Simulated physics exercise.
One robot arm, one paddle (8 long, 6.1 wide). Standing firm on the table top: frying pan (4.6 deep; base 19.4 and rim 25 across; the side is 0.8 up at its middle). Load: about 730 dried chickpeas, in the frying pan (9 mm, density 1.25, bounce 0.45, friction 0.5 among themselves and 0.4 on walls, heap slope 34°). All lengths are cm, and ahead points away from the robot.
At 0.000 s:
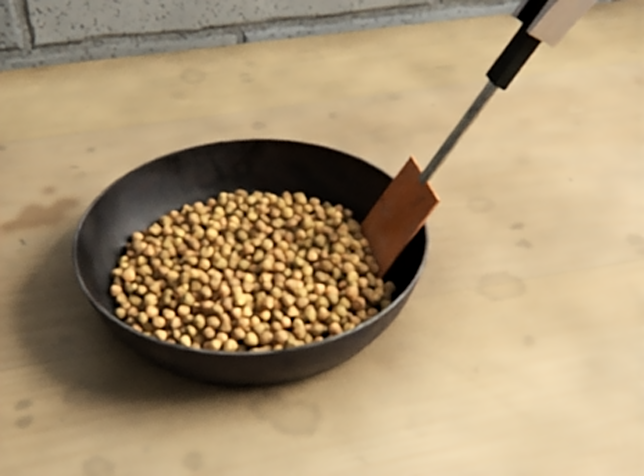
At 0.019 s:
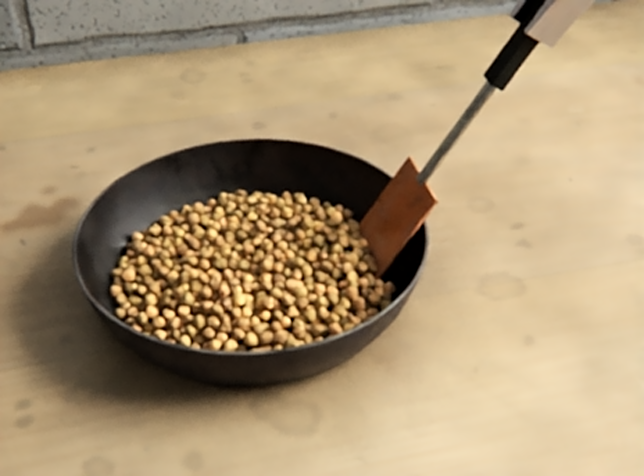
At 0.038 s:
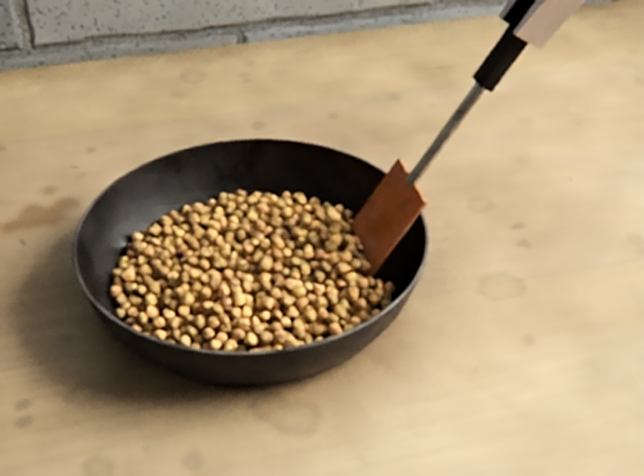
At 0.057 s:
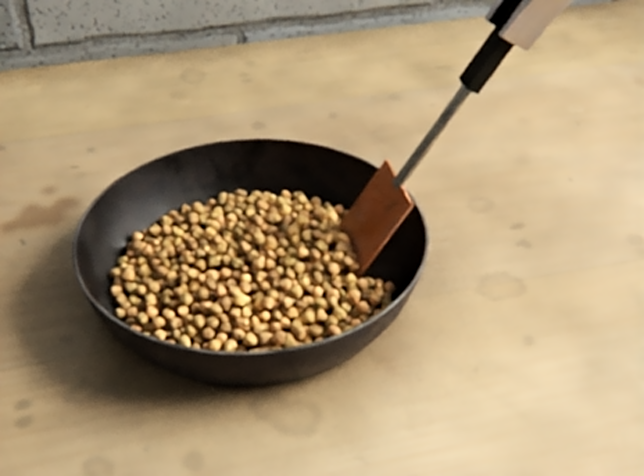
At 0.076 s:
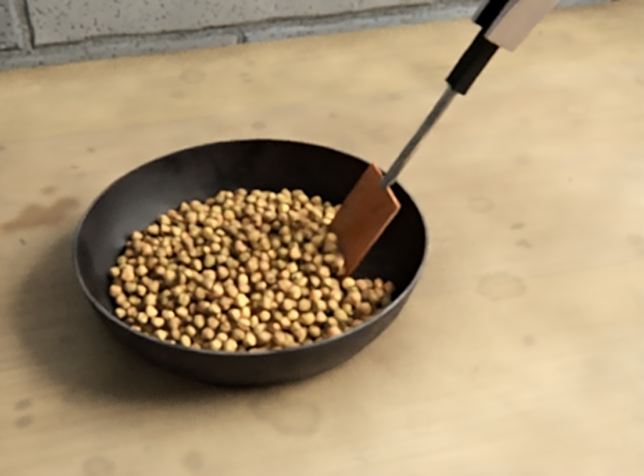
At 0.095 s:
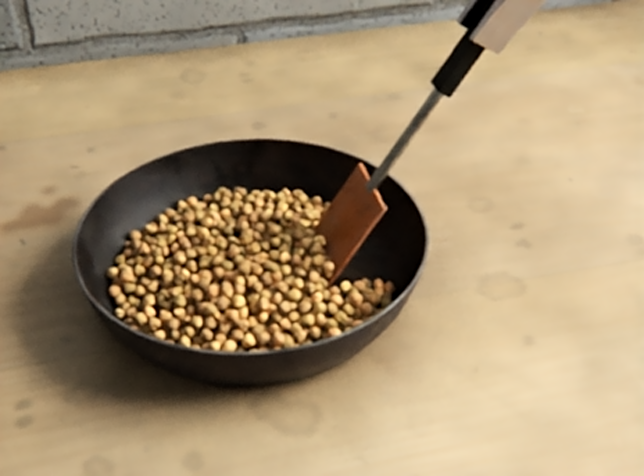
The video shows a black frying pan of dried chickpeas on a table top, with a robot arm's reddish-brown paddle at the right side. The paddle moves a short way left, pushing the nearby chickpeas and exposing some pan behind it.
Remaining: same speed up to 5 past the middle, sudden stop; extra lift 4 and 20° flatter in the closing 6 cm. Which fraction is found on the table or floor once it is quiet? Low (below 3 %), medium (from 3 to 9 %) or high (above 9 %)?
A low share, below 3 %, ends on the table or floor.
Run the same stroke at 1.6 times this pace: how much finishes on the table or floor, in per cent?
Some 0 per cent.
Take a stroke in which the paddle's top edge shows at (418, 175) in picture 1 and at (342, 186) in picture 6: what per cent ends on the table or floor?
About 0 per cent.
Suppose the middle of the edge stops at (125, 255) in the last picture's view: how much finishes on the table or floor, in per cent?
About 0 per cent.
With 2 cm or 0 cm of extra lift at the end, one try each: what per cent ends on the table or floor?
Some 0 and 0 per cent.
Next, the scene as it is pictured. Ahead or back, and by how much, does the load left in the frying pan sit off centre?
Roughly 2.5 cm ahead.
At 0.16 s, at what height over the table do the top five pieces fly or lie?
Some 3 cm.
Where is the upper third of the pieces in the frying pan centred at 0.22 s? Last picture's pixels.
Near (204, 270).
By 0.16 s, sloping 56°, highest piece 4 above the table; 728 in the frying pan.
By 0.22 s, sloping 46°, highest piece 5 above the table; 728 in the frying pan.
By 0.45 s, sloping 37°, highest piece 3 above the table; 728 in the frying pan.
By 1.50 s, sloping 37°, highest piece 3 above the table; 728 in the frying pan.
Final count, 728 in the frying pan. That is 0 % on the table or floor.
